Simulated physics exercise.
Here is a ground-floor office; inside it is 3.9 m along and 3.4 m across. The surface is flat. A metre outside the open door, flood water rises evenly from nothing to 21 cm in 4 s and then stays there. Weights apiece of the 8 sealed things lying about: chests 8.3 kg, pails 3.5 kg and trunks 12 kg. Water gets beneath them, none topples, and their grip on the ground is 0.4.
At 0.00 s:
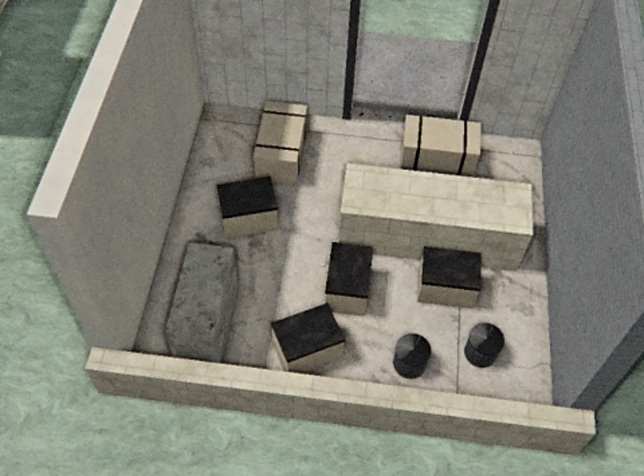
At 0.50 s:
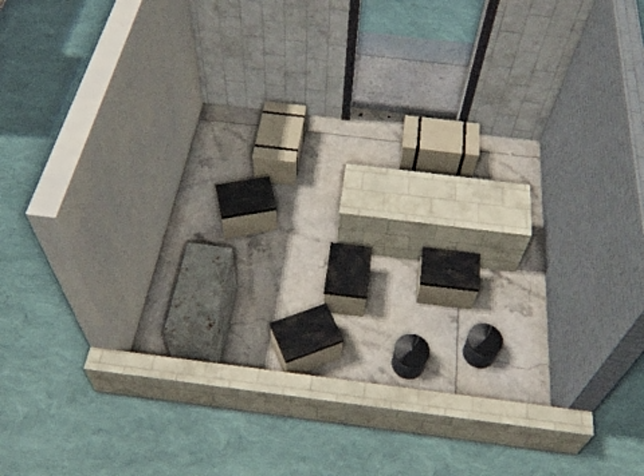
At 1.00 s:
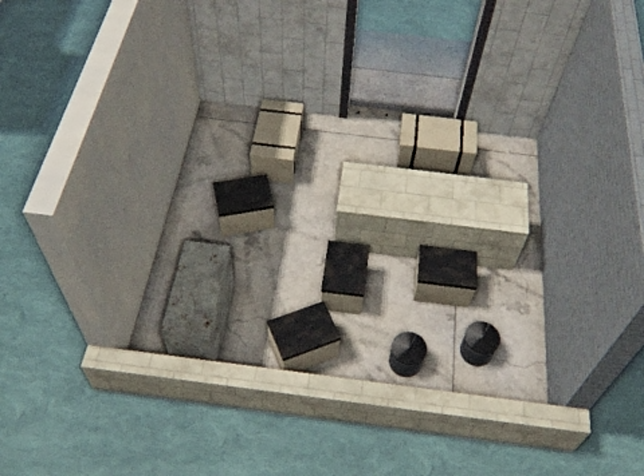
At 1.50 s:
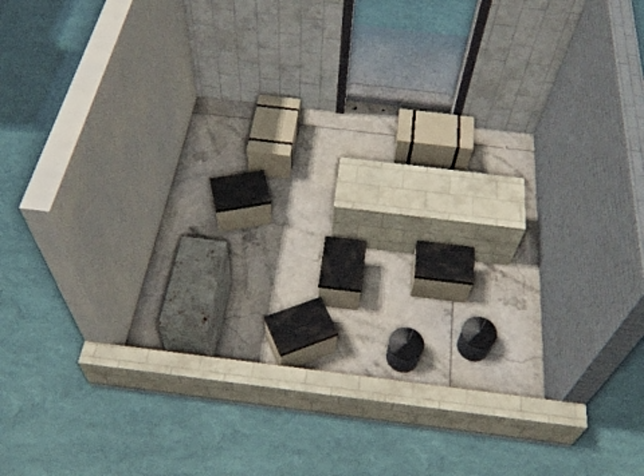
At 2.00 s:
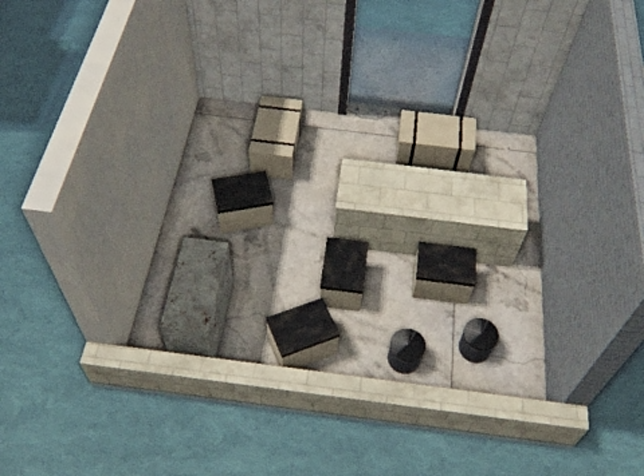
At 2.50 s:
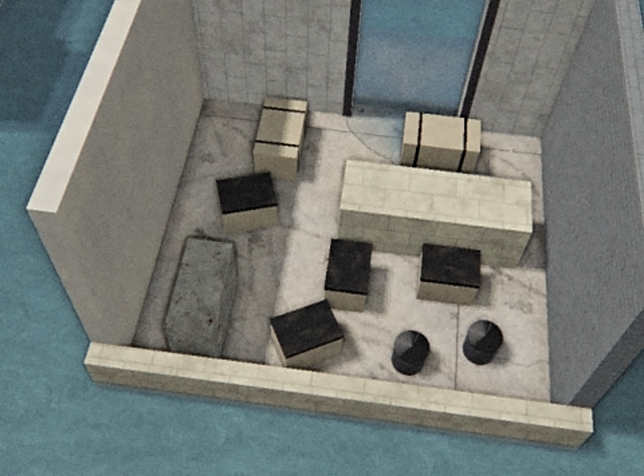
Blue-green water shifts outside the small walled room while the boxes inside stay still.
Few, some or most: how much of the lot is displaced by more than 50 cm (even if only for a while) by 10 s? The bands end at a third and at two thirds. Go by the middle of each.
It is one to two thirds.
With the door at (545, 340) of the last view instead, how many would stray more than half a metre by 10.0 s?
In that case 6 of them.
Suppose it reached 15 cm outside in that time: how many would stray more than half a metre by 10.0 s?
Then 3.
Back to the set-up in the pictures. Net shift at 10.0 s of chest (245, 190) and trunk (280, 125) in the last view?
In that order: 80 cm, 30 cm.
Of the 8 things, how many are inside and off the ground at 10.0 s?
7 of them.
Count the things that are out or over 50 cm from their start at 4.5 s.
By then 1.
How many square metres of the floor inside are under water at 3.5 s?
About 2.0 m2.
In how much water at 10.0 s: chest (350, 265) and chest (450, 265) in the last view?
Roughly 5 and 3 cm.
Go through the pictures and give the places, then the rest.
The first frame shows a trunk at (443, 134), on the bottom; a chest at (350, 268), on the bottom; 0.0 m2 under water; 0 of 8 have shifted.
The second frame shows a trunk at (442, 135), on the bottom; a chest at (349, 269) rests on the ground; 0.0 m2 under water; 0 of 8 have shifted.
The third frame shows a trunk at (439, 133) rests on the ground; a chest at (346, 267) rests on the ground; water covers 0.0 m2; 0 of 8 have shifted.
The fourth frame shows a trunk at (436, 129) rests on the ground; a chest at (343, 262) rests on the ground; 0.0 m2 under water; 0 of 8 have shifted.
The fifth frame shows a trunk at (438, 130) rests on the ground; a chest at (345, 263), on the bottom; 0.0 m2 under water; 0 of 8 have shifted.
The sixth frame shows a trunk at (443, 131) rests on the ground; a chest at (349, 265) rests on the ground; 0.4 m2 under water; 0 of 8 have shifted.
After 3.5 s 0 of 8 are over 50 cm from their spots; 0 afloat.
After 4.5 s 1 of 8 are over 50 cm from their spots; 0 afloat.
After 7.0 s 2 of 8 are over 50 cm from their spots; 3 afloat.
After 10.0 s 2 of 8 are over 50 cm from their spots, and 4 have been at some point; 7 afloat.
